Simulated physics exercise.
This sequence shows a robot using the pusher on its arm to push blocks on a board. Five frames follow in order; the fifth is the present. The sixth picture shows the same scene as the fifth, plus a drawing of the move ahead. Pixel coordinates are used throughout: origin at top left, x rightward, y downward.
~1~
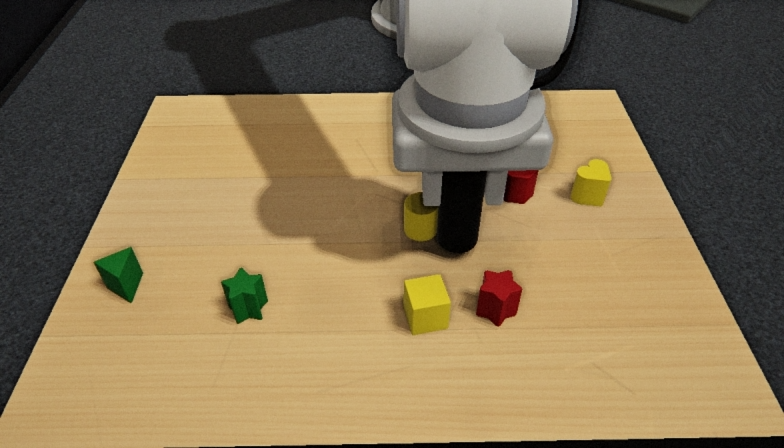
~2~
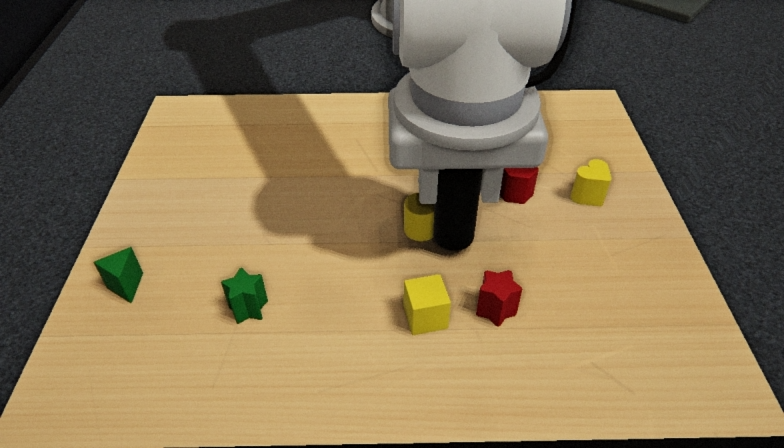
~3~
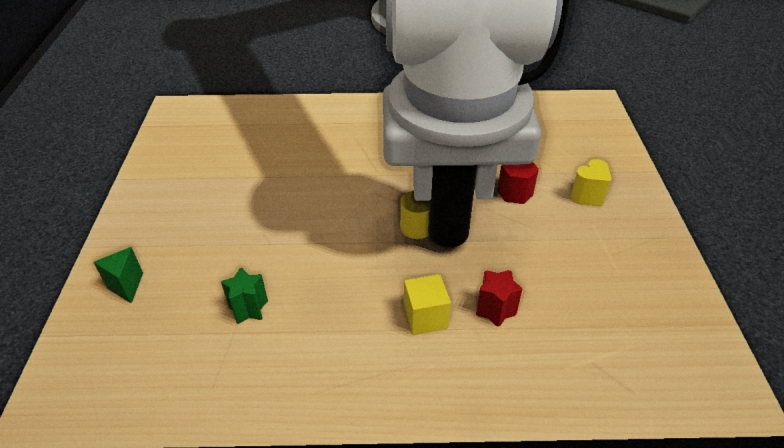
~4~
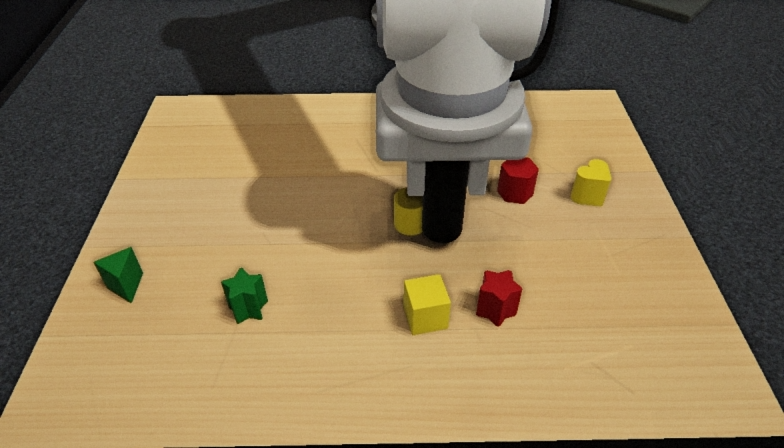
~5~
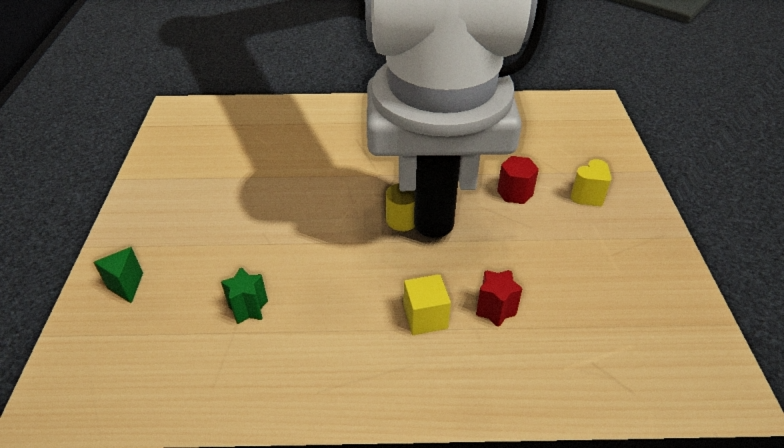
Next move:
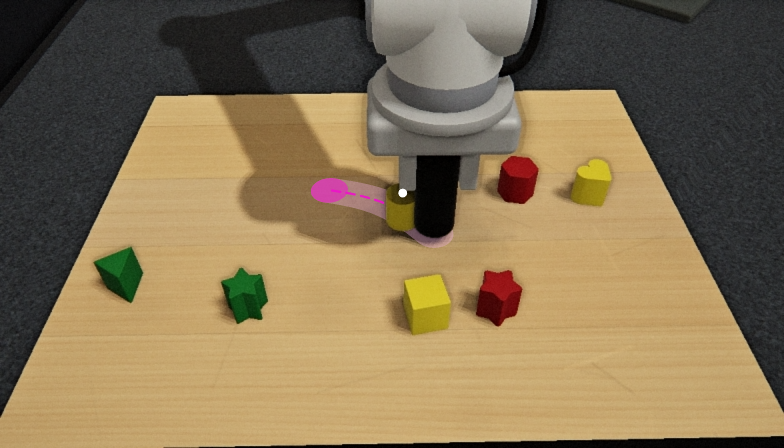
A robot arm slowly pushes the yellow cylinder a short way left and slightly back.
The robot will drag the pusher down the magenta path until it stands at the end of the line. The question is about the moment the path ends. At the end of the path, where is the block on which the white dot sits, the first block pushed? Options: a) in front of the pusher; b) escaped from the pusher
a - in front of the pusher.
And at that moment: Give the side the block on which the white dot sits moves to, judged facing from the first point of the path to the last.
Shifts left.
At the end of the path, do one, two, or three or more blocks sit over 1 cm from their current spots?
The answer will be one.
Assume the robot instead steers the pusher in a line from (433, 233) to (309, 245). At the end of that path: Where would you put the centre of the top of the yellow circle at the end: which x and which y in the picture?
It should be at about (375, 187).
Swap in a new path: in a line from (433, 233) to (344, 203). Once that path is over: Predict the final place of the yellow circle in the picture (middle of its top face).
It will likely be found at (330, 156).
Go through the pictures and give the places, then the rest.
The first picture shows tip of the pusher at (457, 240), middles of tops, yellow circle at (422, 203).
The second picture shows pusher at (453, 238), nothing pushed.
The third picture shows pusher at (448, 235), yellow circle at (418, 201).
The fourth picture shows pusher at (442, 230), yellow circle at (411, 197).
The fifth picture shows pusher at (434, 225), yellow circle at (403, 193).
The line goes from (433, 233) over (403, 212) and (368, 198) to (329, 190); the dot is on the yellow circle.
On the path given first. One third of the way, pusher at (402, 204); yellow circle at (368, 178).
Two thirds of the way, pusher at (367, 190); yellow circle at (331, 171).
At the end, pusher at (329, 182); yellow circle at (291, 169).
